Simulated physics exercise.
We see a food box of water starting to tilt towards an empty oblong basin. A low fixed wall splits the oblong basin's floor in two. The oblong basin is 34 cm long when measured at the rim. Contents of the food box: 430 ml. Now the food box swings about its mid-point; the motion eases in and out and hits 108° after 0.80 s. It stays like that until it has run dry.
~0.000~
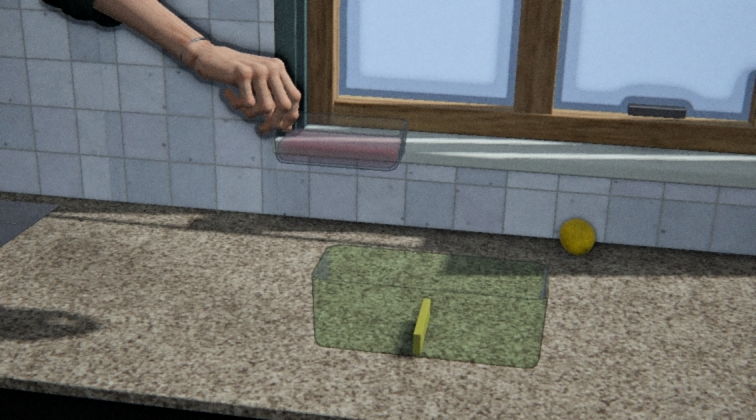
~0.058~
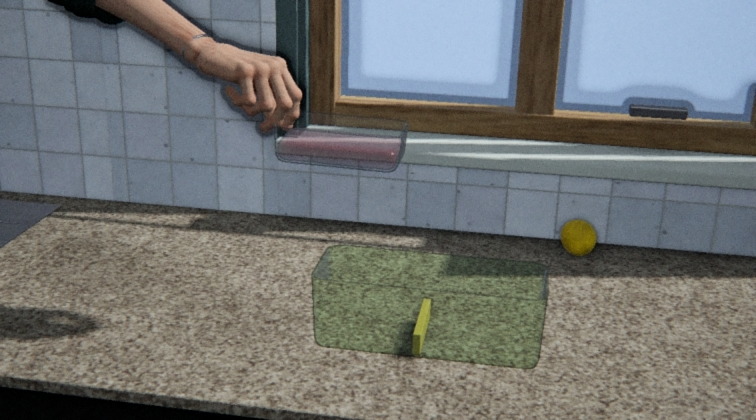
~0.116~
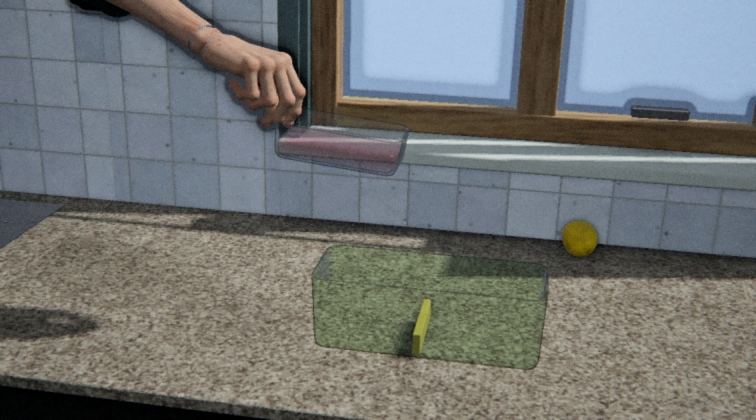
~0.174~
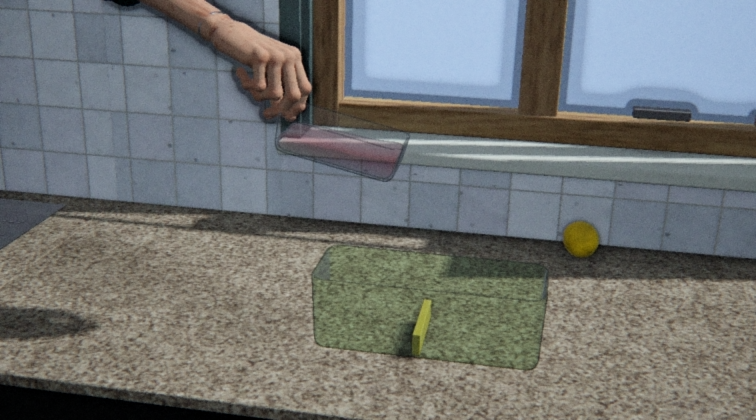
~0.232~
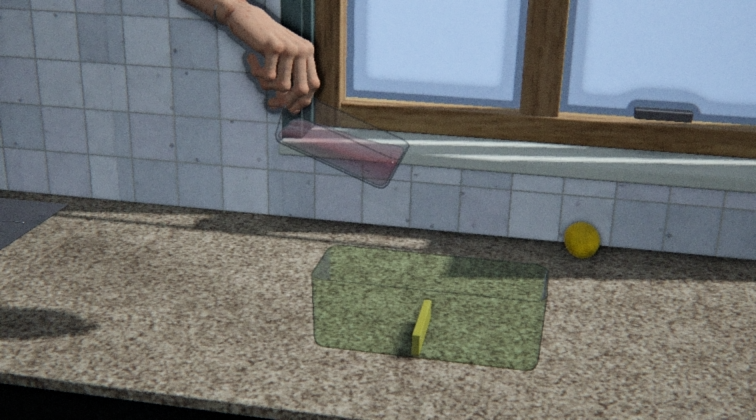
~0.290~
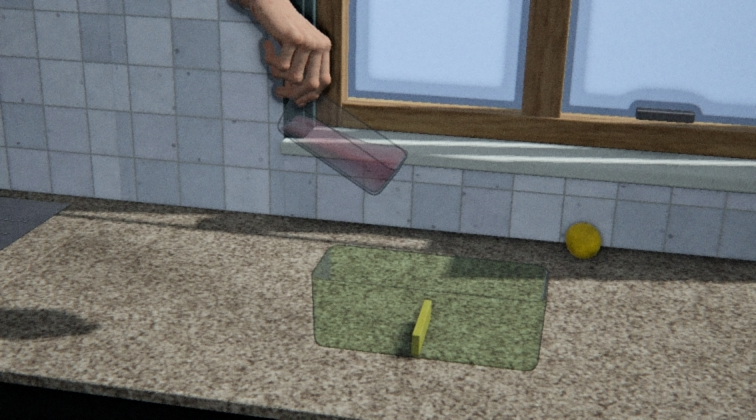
A clear food box of pinkish liquid hangs level beside a hand, above an empty, green-tinted oblong basin on a speckled counter. It begins to tilt slowly, then swings further, its right end dipping steeply while the hand shifts right and the basin below stays still.
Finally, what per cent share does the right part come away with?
Roughly 62 per cent.
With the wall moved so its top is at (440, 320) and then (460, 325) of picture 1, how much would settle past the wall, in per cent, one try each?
Try 1: 40 %; try 2: 15 %.
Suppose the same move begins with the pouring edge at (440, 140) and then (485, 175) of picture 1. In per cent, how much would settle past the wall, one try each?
Try 1: 80 %; try 2: 85 %.
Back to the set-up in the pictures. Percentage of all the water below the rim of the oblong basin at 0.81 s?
92 %, more or less.
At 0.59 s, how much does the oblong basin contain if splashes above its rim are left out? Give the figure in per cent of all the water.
Near 46 in a hundred.
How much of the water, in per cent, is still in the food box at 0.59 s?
Roughly 2 per cent.
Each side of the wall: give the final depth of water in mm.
Once settled, the left stands around 6 mm and the right around 12 mm.
After 0.59 s the tilt is 91° and 2 per cent is still to pour, 2 is left of the wall and 43 right of it.
After 0.81 s the tilt is 108° and 0 per cent is still to pour, 29 is left of the wall and 62 right of it.
After 1.05 s the tilt is 108° and 0 per cent is still to pour, 30 is left of the wall and 62 right of it.
After 1.30 s the tilt is 108° and 0 per cent is still to pour, 30 is left of the wall and 62 right of it.
In the end 30 per cent lies left of the wall, 62 right of it and 8 outside.
